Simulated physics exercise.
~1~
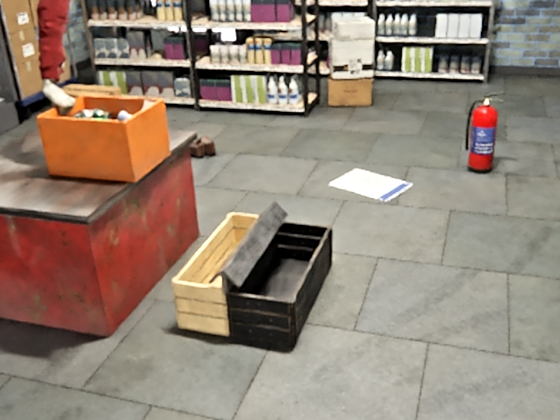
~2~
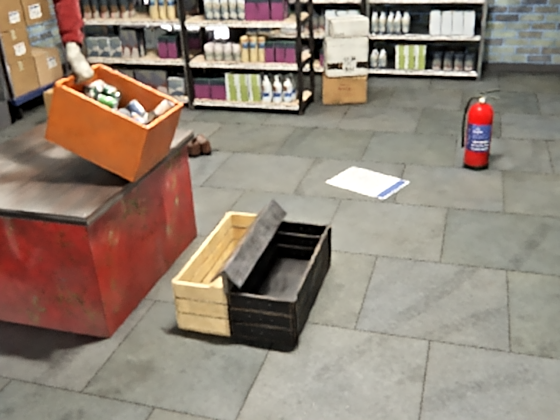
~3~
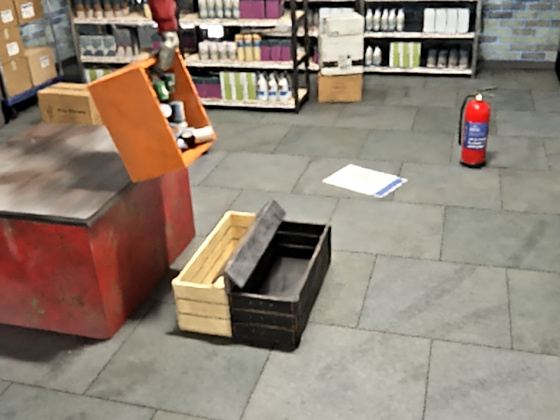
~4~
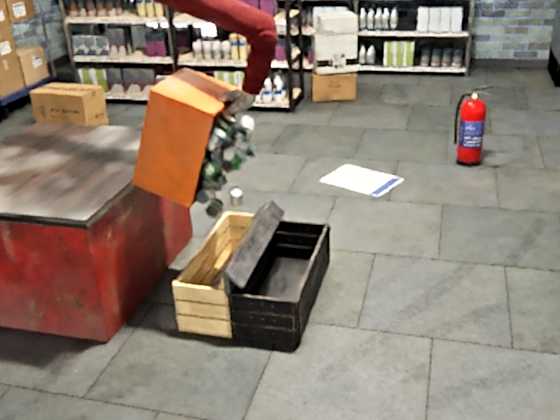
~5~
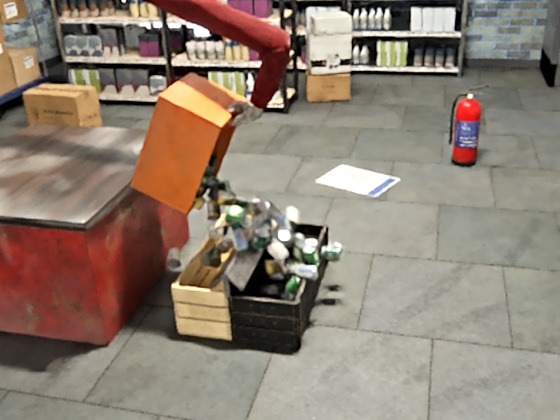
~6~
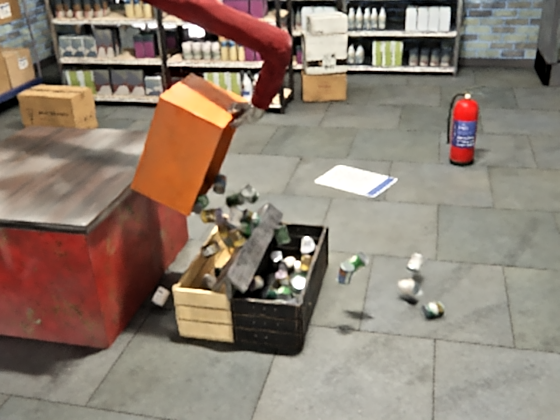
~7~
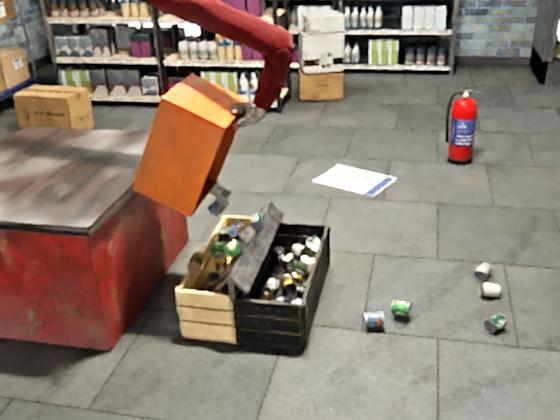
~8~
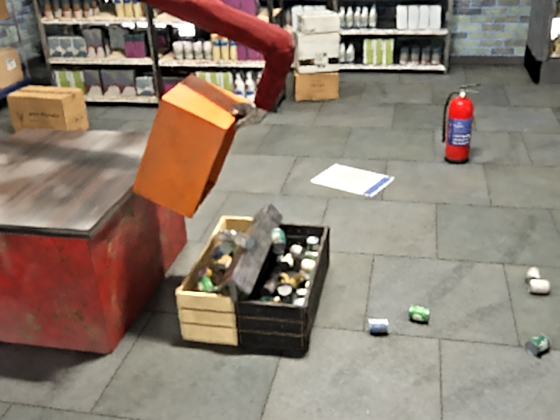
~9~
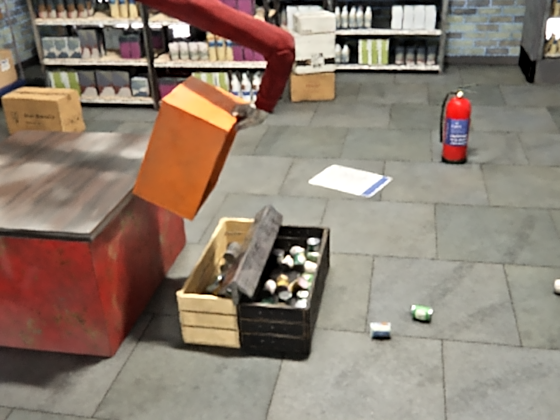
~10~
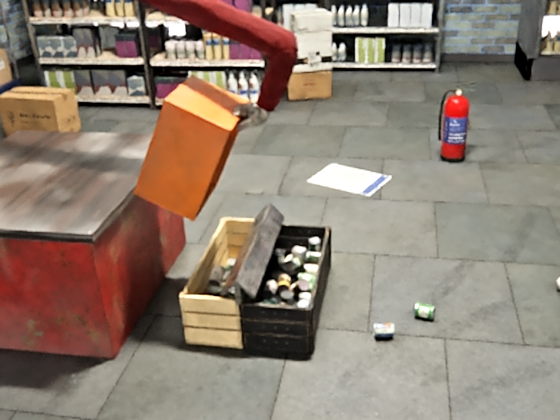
The video shows a red arm tipping an orange crate at the end of a bench, spilling small tins into adjoining wooden and black boxes. Several bounce onto the floor and roll right, some leaving view, while most settle in the boxes and the crate stays tilted.
